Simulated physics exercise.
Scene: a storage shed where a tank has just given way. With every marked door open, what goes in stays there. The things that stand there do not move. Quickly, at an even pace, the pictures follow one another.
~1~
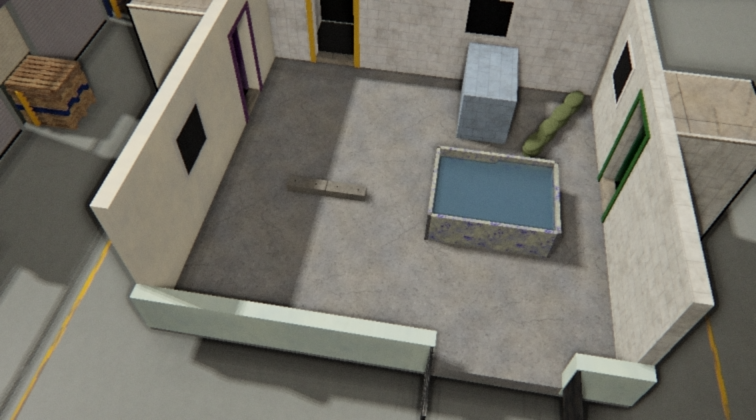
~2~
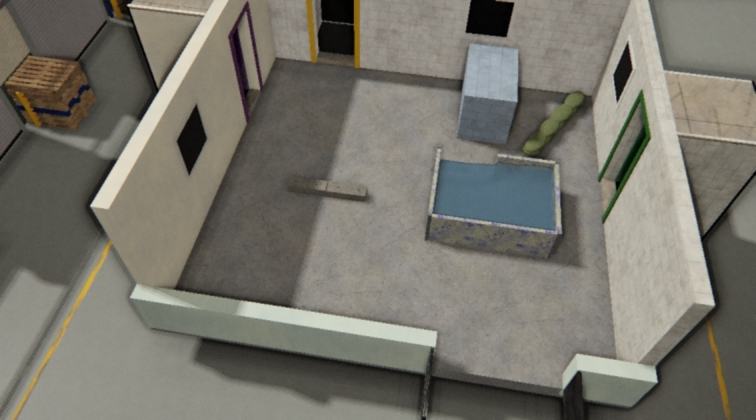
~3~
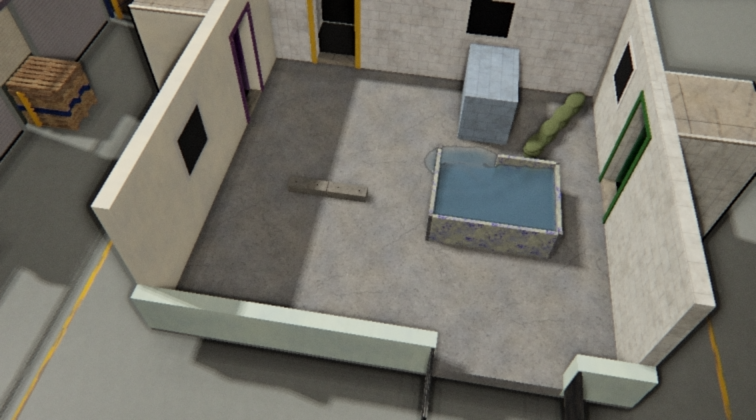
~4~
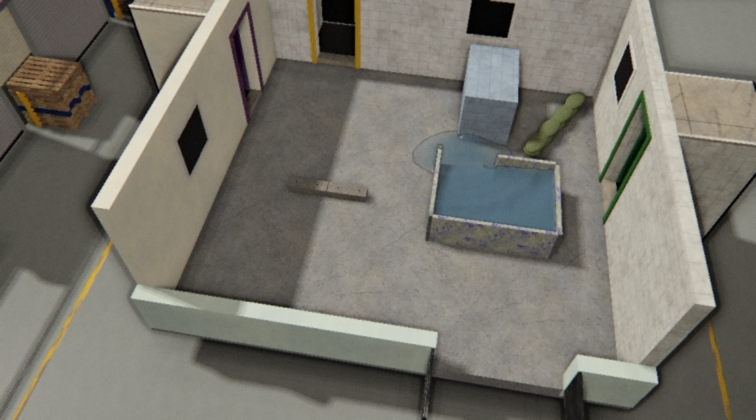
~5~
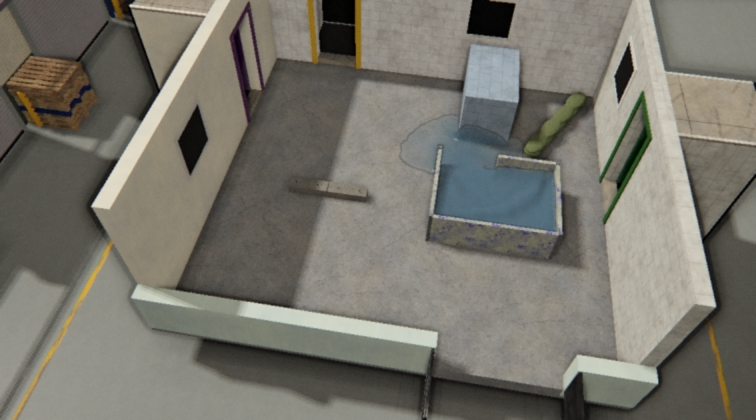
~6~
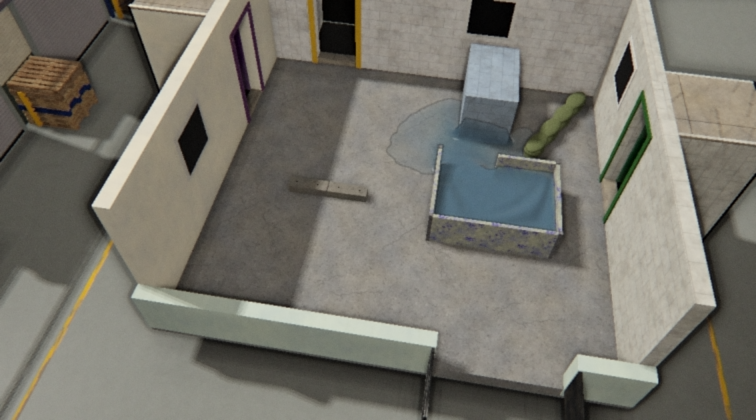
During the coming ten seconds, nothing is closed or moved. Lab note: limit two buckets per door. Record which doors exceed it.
In order: The green door never exceeds two buckets, the purple door exceeds two buckets, the yellow door never exceeds two buckets.
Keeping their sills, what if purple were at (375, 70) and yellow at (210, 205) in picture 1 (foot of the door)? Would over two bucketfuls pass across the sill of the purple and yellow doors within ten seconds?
My reading: Purple door takes more, yellow door takes less.
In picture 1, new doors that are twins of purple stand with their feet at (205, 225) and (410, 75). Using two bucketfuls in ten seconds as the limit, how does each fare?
In that order: Takes less, is over.
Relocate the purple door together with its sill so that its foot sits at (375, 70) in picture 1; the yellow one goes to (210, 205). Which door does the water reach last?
Answer: The one in yellow.
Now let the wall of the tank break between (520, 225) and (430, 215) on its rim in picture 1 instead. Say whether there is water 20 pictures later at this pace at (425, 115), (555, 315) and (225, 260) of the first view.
Going through them, the first would be still bare, the next submerged and the last submerged.
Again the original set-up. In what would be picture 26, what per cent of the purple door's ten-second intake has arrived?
Estimate: Roughly 0 %.
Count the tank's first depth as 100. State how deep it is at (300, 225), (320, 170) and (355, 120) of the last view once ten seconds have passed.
About 2 per cent, then 10 per cent, then 8 per cent.
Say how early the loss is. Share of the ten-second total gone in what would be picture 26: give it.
Near 5 %.
A moment on, water covers 15 % of the floor; the green door not reached, the purple door not reached, the yellow door not reached.
Next, water covers 25 % of the floor; the green door wet at the sill, nothing in, the purple door not reached, the yellow door wet at the sill, nothing in.
Then, water covers 40 % of the floor; the green door under two buckets in, the purple door under two buckets in, the yellow door under two buckets in.
Later, water covers 60 % of the floor; the green door under two buckets in, the purple door over two buckets in, the yellow door under two buckets in.
In the end, water covers 85 % of the floor; the green door under two buckets in, the purple door over two buckets in, the yellow door under two buckets in.
